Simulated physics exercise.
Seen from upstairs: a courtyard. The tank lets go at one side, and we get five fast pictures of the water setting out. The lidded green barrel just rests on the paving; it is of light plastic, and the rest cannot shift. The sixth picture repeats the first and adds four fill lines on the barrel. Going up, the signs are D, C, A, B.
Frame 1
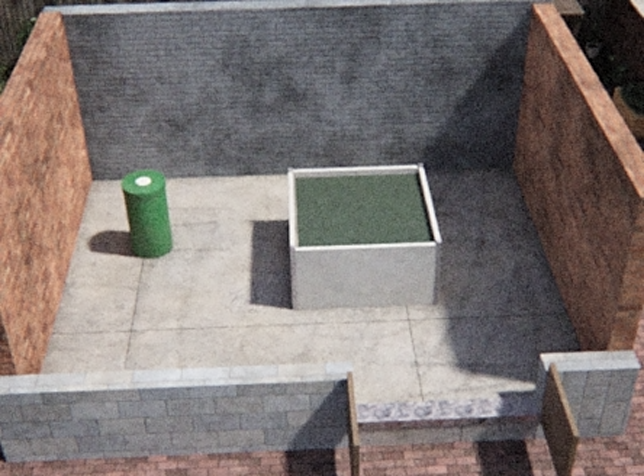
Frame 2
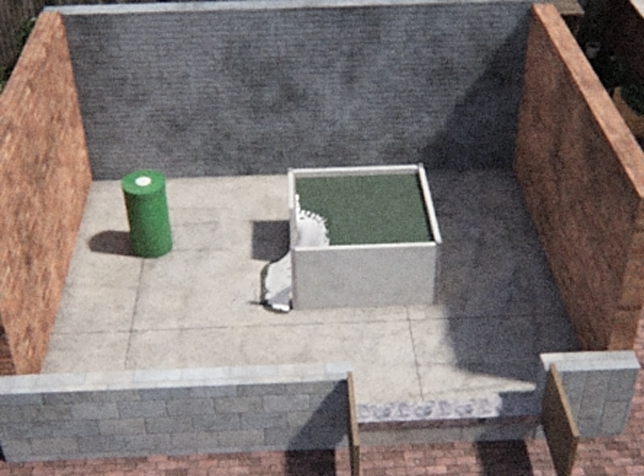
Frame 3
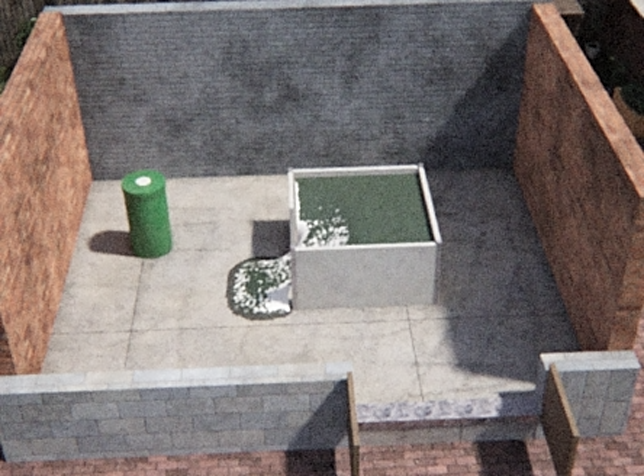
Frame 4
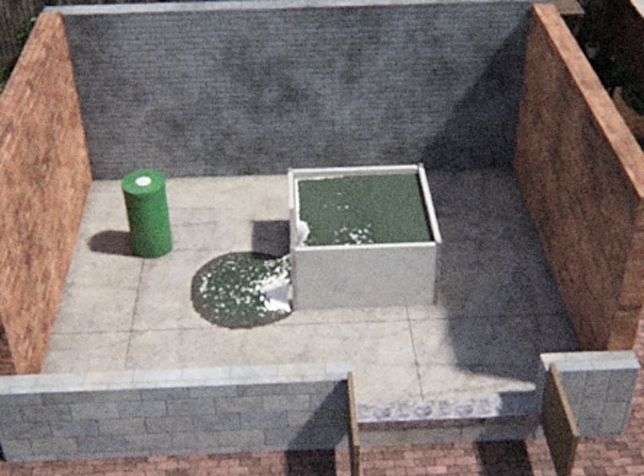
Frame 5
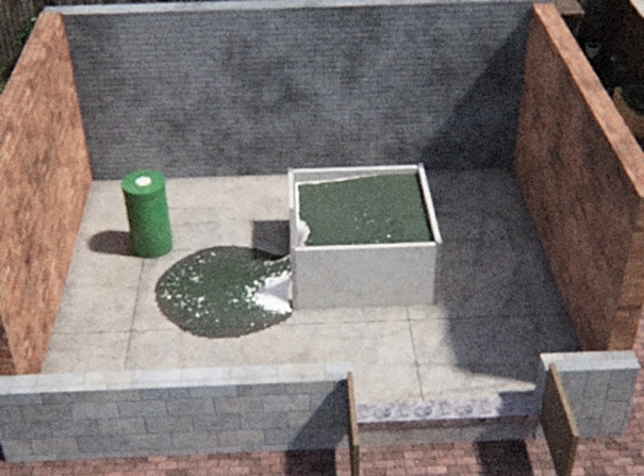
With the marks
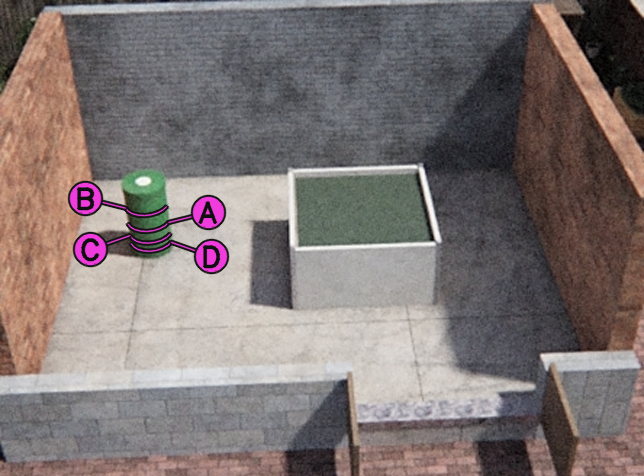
Dark green water in a square, pale-walled tank sits level, then bursts white through the tank's left side onto the paved yard. It spreads leftward in a widening, foam-flecked rounded pool, its edge drawing nearer the green barrel, which stays upright, while white water still pours out beside the tank.
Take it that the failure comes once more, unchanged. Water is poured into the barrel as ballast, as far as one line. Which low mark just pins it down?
C.
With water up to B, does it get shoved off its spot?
No, that is safe.
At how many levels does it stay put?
Three.
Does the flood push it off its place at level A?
No.
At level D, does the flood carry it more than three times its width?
No.
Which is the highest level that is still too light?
Level D.
On the marked copy, A at (146, 231); B at (144, 215); C at (148, 243); D at (149, 251); from the bottom up D, C, A, B.
If A is chosen, it does not move.
If B is chosen, it does not move.
If C is chosen, it shifts by a finger or two and stays.
If D is chosen, it is pushed about twice its own width away.
